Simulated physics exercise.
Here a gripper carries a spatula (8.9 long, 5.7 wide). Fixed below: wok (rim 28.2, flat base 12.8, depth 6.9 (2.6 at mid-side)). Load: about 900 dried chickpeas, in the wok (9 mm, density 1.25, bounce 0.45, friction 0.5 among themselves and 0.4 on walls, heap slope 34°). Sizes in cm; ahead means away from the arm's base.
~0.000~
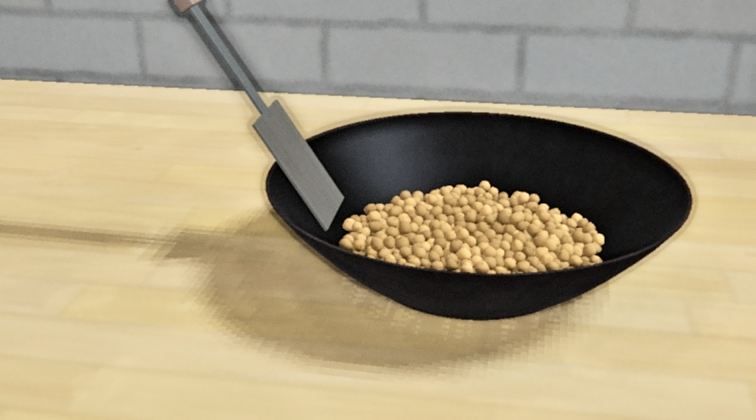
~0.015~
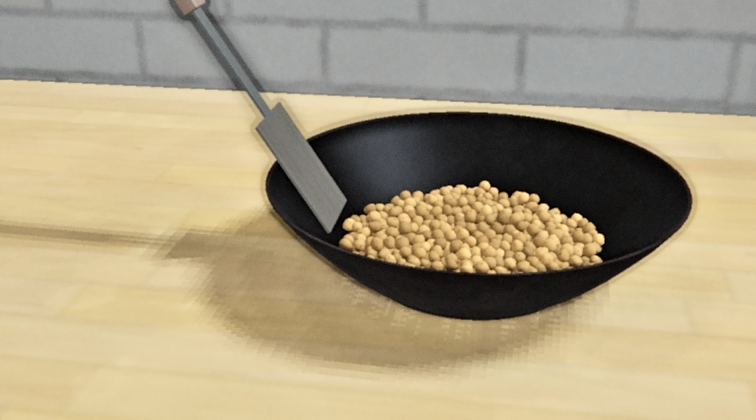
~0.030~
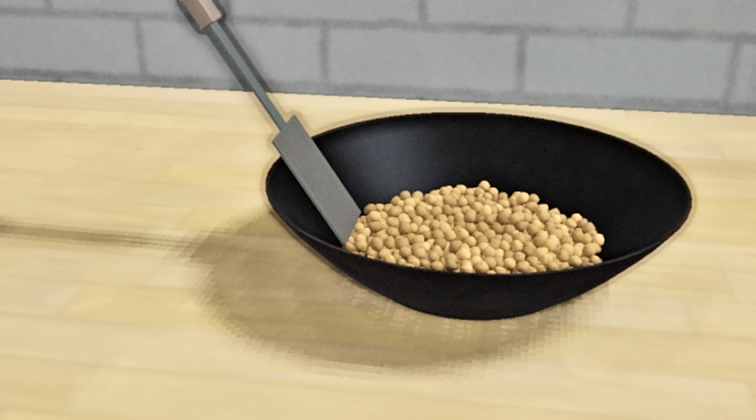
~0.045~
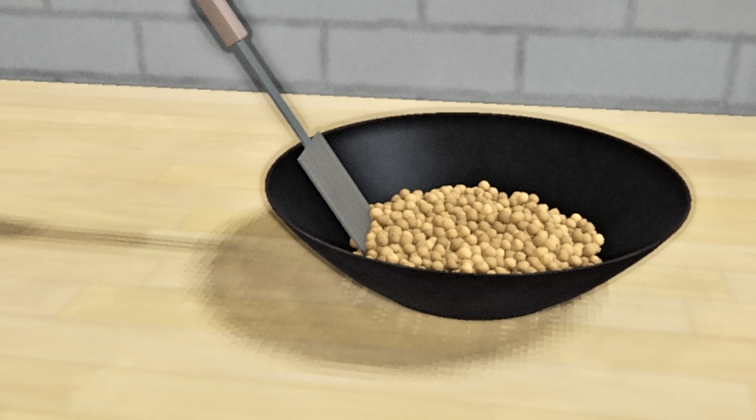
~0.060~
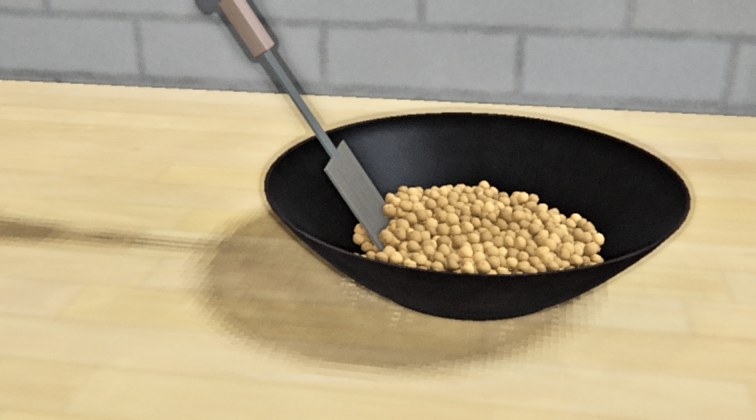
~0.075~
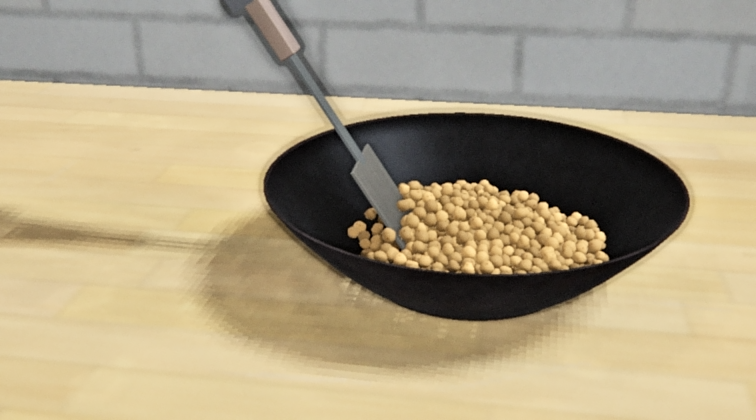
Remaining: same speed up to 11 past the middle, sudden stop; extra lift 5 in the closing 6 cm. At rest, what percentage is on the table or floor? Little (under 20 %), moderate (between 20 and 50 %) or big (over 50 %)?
Share on the table or floor: Moderate (between 20 and 50 %).
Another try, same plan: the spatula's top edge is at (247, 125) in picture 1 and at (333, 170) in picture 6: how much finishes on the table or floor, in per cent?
Some 25 per cent.
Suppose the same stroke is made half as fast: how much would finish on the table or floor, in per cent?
In that case some 15 per cent.
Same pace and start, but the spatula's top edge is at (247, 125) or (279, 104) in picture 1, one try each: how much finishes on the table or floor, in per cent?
About 25 and 25 per cent.
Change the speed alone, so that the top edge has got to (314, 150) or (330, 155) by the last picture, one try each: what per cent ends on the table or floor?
About 15 and 25 per cent.
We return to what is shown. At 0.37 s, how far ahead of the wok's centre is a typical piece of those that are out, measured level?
Roughly 36 cm.
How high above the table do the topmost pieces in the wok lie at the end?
Some 5.5 cm.
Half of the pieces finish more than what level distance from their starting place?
Roughly 3 cm.
After 0.11 s, sloping 57°, highest piece 7 above the table; 900 in the wok.
After 0.15 s, sloping 57°, highest piece 9 above the table; 900 in the wok.
After 0.37 s, sloping 57°, highest piece 27 above the table; 660 in the wok, 39 on the table or floor, 201 on the blade or in flight.
After 1.42 s, sloping 57°, highest piece 5 above the table; 660 in the wok, 240 on the table or floor.
At rest, 660 in the wok, 240 on the table or floor. That is 27 % on the table or floor.
